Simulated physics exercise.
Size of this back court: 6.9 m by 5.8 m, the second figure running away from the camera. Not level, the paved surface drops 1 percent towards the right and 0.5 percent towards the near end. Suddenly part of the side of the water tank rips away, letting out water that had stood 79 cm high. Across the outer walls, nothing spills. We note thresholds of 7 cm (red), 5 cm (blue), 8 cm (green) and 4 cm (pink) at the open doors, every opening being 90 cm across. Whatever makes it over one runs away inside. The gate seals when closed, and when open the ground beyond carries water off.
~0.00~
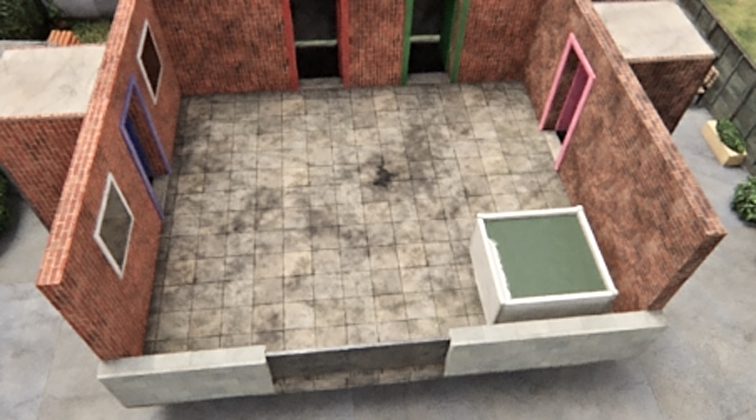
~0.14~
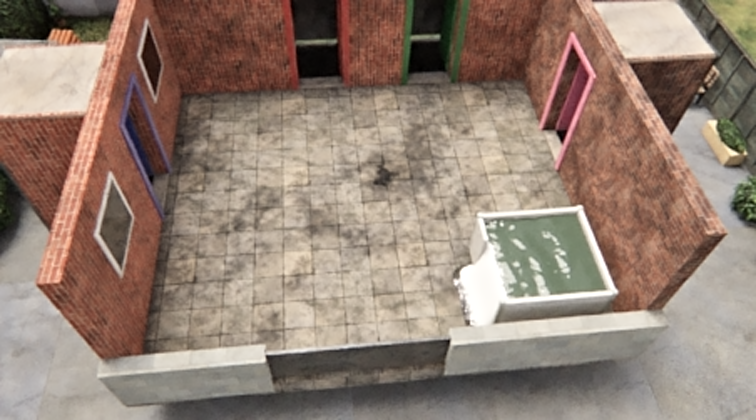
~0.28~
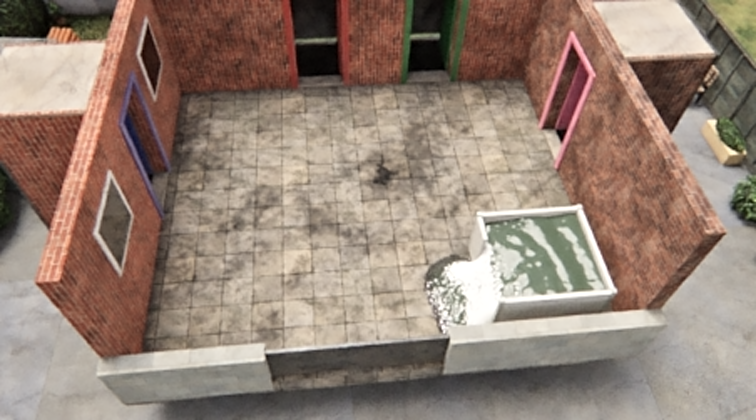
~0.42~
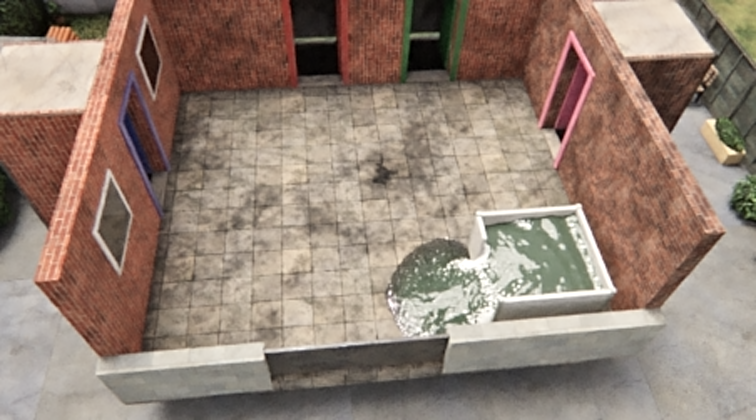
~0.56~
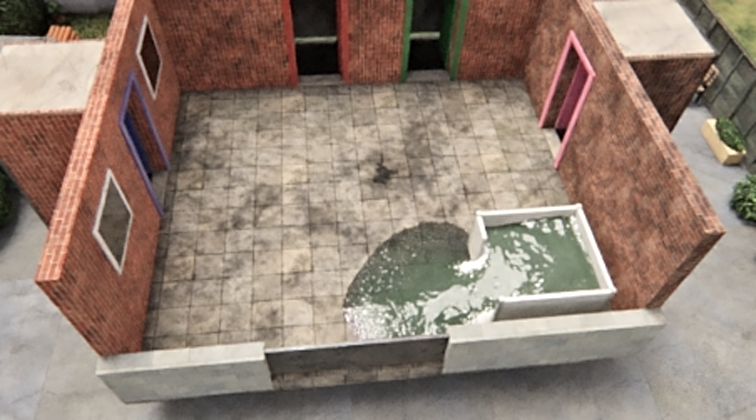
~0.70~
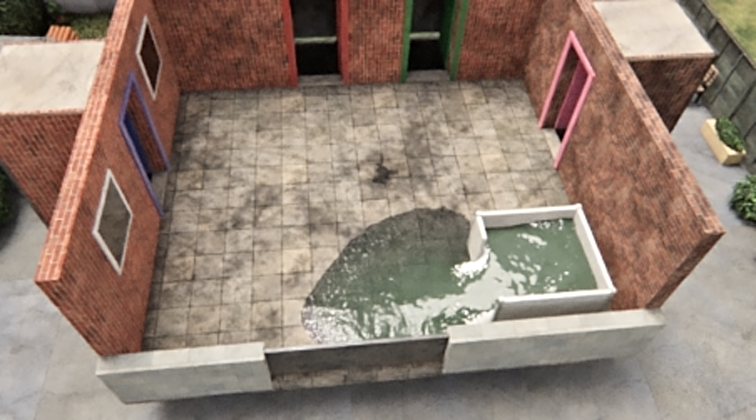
A paved back court enclosed by red brick walls is seen from high above its near end, the view staying still. A white-sided tank of green water stands at the near right, with a blue-framed doorway on the left, red and green ones at the back, and a pink one on the right. Water bursts from the tank's left side, foaming white, then spreads leftward across the paving in a widening green sheet.
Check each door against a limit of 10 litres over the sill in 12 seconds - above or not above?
One by one: Red door: Falls short, blue door: Tops the amount, green door: Falls short, pink door: Tops the amount.
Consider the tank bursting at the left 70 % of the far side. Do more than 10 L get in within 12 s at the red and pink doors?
Here's how it goes: Red exceeds it, pink exceeds it.
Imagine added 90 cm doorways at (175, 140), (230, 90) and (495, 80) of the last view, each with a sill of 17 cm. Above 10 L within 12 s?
Result in order - not enough, not enough, not enough.
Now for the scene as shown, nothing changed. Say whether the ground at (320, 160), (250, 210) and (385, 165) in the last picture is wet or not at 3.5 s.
Soaked, soaked, untouched.
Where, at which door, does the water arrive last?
Pink.
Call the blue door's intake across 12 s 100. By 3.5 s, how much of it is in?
Share by then: ~ 55 %.
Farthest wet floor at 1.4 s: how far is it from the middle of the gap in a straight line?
That works out near 5.0 m.
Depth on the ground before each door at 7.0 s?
Measured in centimetres, the red door gives 8, the blue door 5, the green door 4 and the pink door 1.
After 1.4 s water covers 30 % of the floor and is deepest (32 cm) near (477, 301); red door not reached, blue door not reached, green door not reached, pink door not reached.
After 2.2 s water covers 40 % of the floor and is deepest (36 cm) near (138, 375); red door not reached, blue door not reached, green door not reached, pink door not reached.
After 3.5 s water covers 50 % of the floor and is deepest (20 cm) near (208, 345); red door not reached, blue door 9 cm at the sill, 15 L in, green door not reached, pink door not reached.
After 7.0 s water covers 75 % of the floor and is deepest (10 cm) near (195, 130); red door 8 cm at the sill, 1 L in, blue door 5 cm at the sill, 28 L in, green door 4 cm at the sill, 0 L in, pink door not reached.
After 12.0 s water covers 100 % of the floor and is deepest (13 cm) near (619, 334); red door 3 cm at the sill, 2 L in, blue door 3 cm at the sill, 28 L in, green door 3 cm at the sill, 0 L in, pink door 9 cm at the sill, 39 L in.
